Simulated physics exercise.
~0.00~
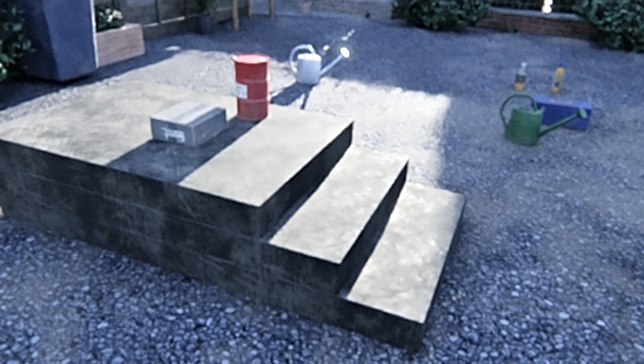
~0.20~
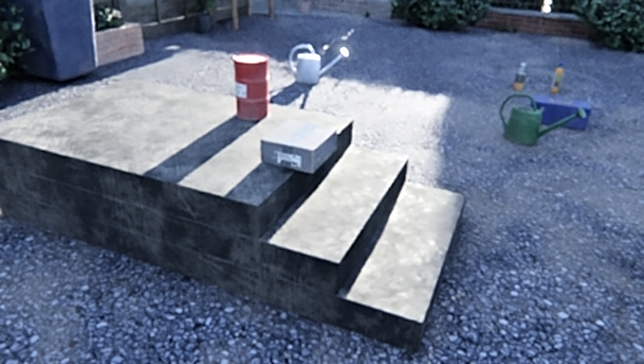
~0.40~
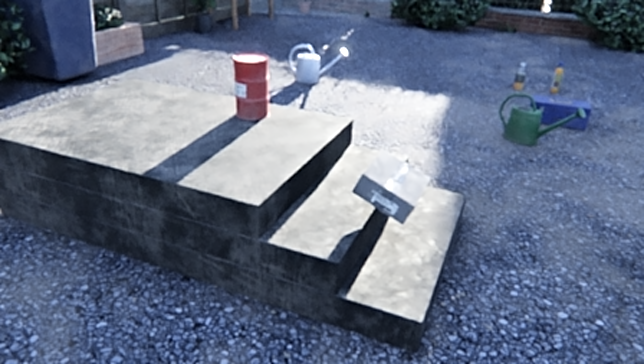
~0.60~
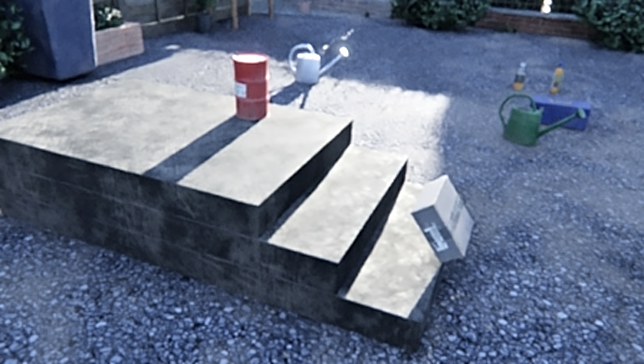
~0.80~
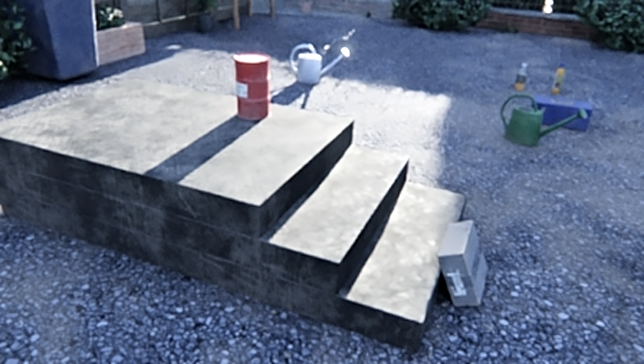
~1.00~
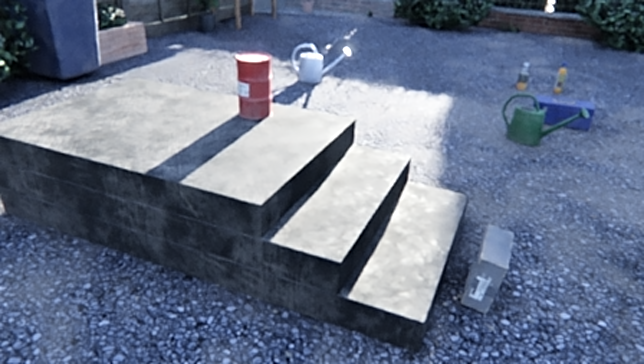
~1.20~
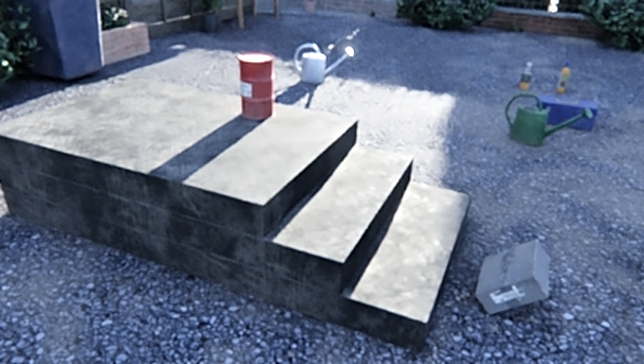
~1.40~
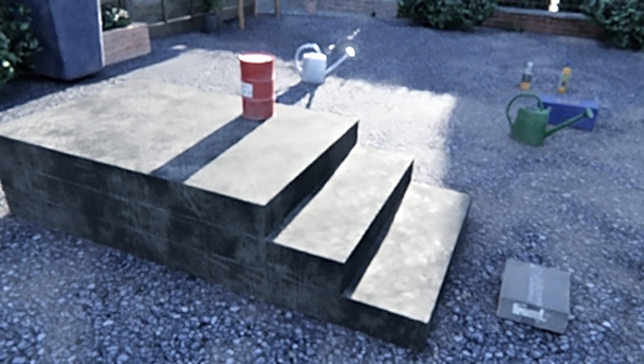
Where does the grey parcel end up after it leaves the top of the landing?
It goes all the way down the steps and ends up on the gravel at the bottom, to the right of the lowest step.
The clip shows a grey parcel sliding right across a raised stone landing, past a red canister that stays put, then tipping over the edge and tumbling down the steps until it lies on the gravel to the right of the lowest step.
